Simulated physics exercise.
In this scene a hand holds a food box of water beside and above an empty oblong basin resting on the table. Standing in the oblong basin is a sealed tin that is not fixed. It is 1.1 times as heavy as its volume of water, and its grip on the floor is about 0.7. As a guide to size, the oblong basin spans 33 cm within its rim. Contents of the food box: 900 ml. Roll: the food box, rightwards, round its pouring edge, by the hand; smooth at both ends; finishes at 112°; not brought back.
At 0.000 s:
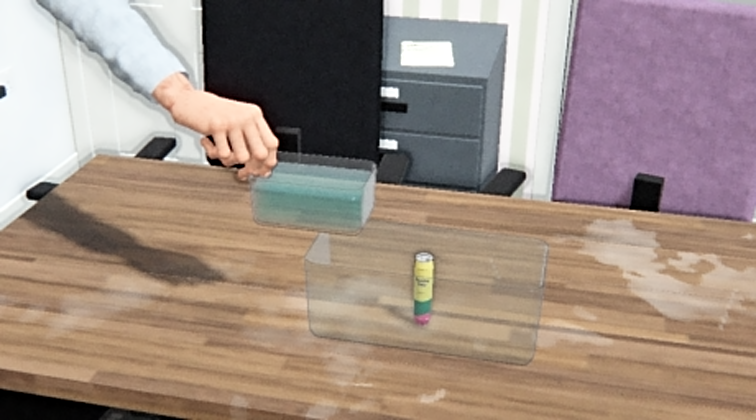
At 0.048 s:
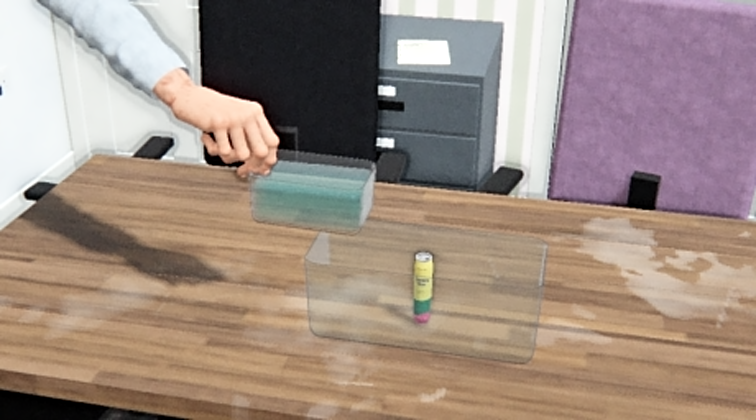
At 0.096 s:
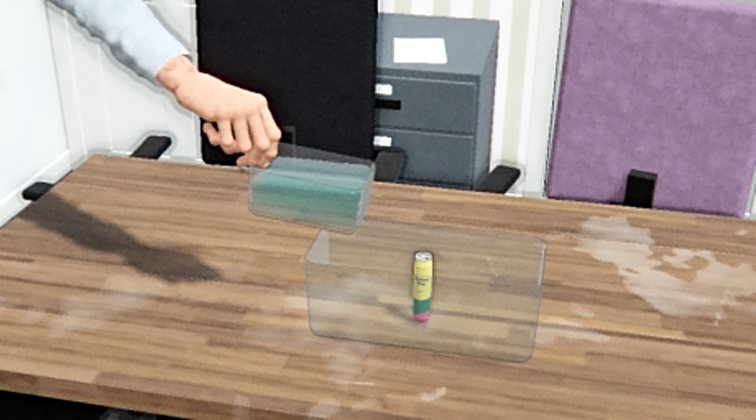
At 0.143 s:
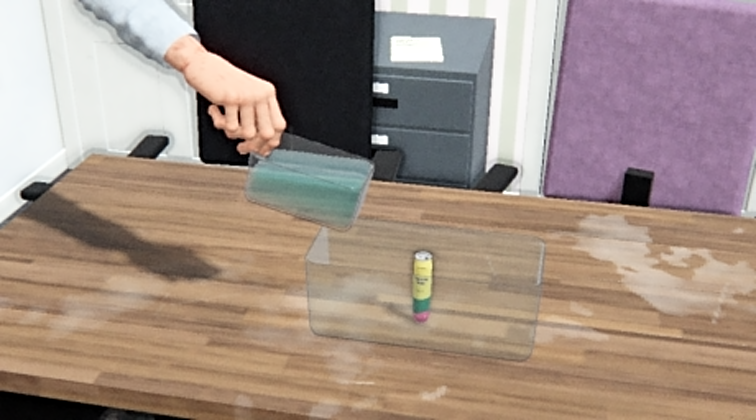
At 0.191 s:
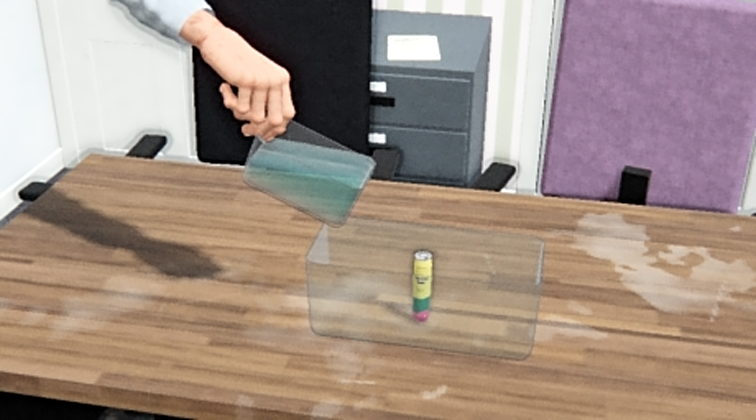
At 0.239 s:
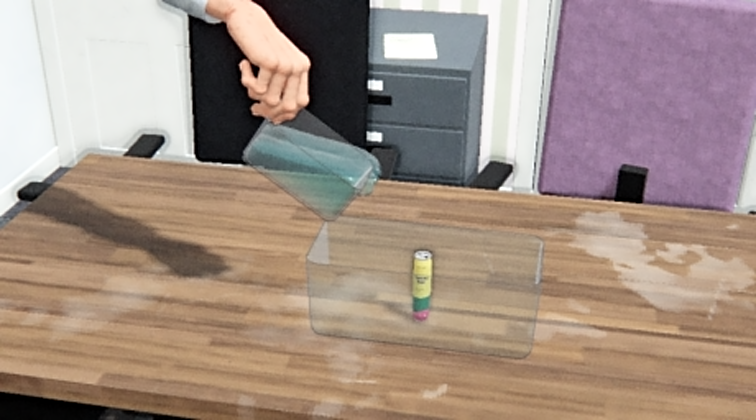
A hand steadily tilts a clear box of blue-green water above an oblong basin.
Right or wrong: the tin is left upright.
Right.
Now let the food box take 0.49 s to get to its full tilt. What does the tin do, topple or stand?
It stays steady, then.
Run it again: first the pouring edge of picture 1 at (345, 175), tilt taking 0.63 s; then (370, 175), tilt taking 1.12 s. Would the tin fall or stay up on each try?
Run one: It tumbles. Run two: It does not tip.
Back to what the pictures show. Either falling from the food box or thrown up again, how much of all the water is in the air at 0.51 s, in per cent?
Estimate: About 58 % of all of it.
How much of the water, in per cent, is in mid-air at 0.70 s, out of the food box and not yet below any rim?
Close to 9 in every hundred parts.
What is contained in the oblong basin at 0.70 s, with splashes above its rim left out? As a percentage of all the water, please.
Near 88 in a hundred.
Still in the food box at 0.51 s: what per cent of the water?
Roughly 24 percent.
After 0.51 s the tilt is 102° and 25 per cent is still to pour; the tin stands where it began.
After 0.70 s the tilt is 112° and 2 per cent is still to pour; the tin stands where it began.
After 0.91 s the tilt is 112° and 0 per cent is still to pour; the tin stands where it began.
After 1.13 s the tilt is 112° and 0 per cent is still to pour; the tin stands where it began.
In the end the tin stands where it began.
